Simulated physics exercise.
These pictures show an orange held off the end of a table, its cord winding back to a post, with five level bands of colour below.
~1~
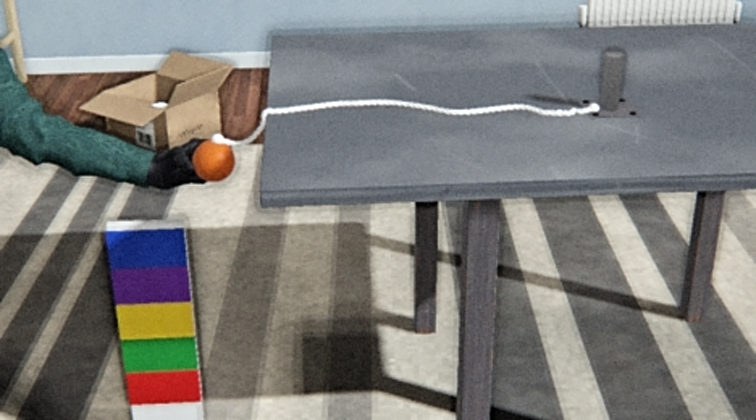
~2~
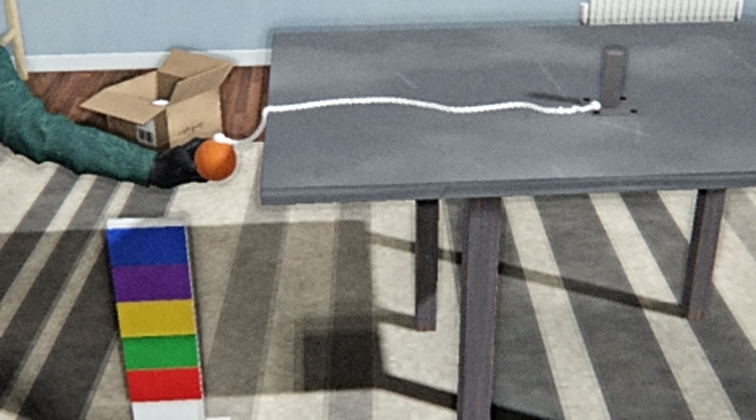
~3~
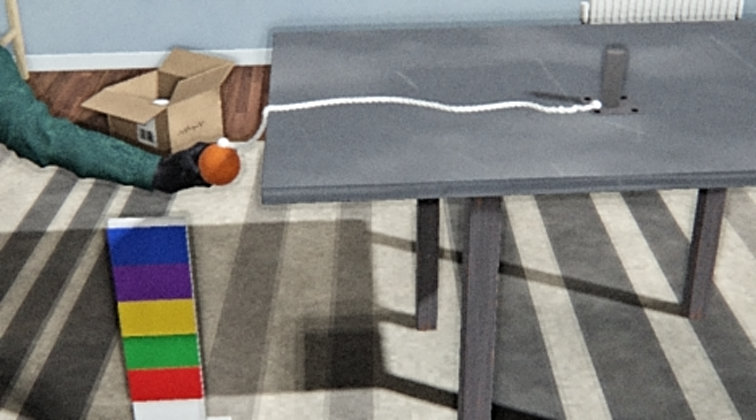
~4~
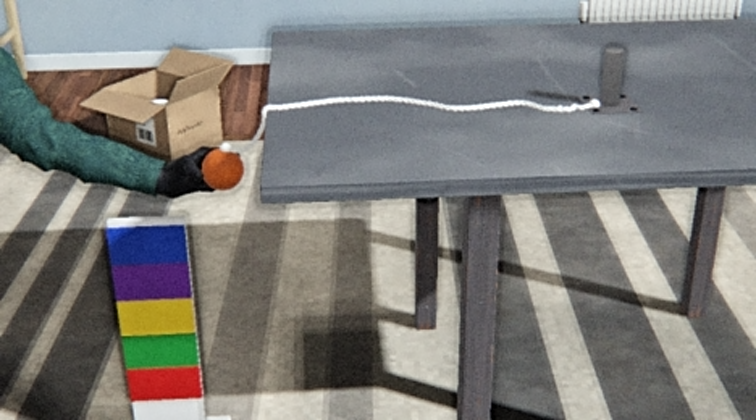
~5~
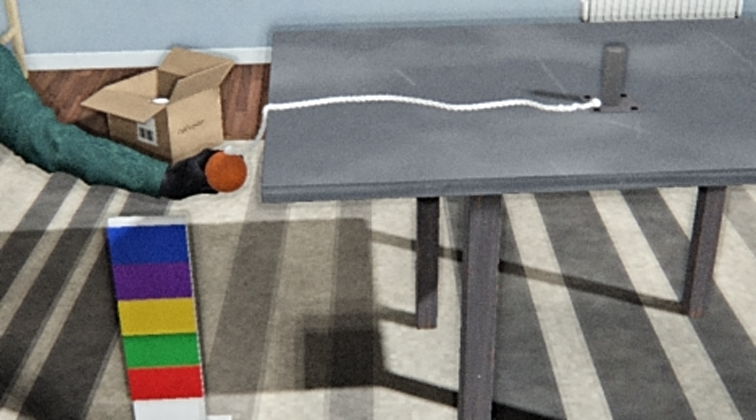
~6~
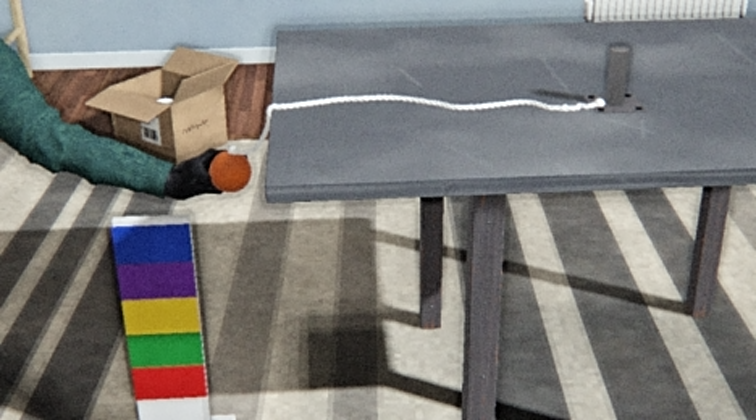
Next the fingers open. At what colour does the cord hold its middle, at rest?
The blue one.
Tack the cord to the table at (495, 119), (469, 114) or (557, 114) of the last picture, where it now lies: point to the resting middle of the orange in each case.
The places are (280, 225), (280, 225) and (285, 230).
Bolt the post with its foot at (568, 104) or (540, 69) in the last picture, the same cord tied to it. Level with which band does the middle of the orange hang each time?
In that order: Purple; purple.
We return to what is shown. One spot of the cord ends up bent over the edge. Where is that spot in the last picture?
That spot is around (315, 103).
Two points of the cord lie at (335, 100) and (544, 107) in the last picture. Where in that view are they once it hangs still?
At (293, 110), then (517, 105).
Early on, orange near (309, 221); level with blue.
Midway, orange near (284, 238); level with blue.
Finally, orange near (284, 238); level with blue. The cord holds its middle at blue.
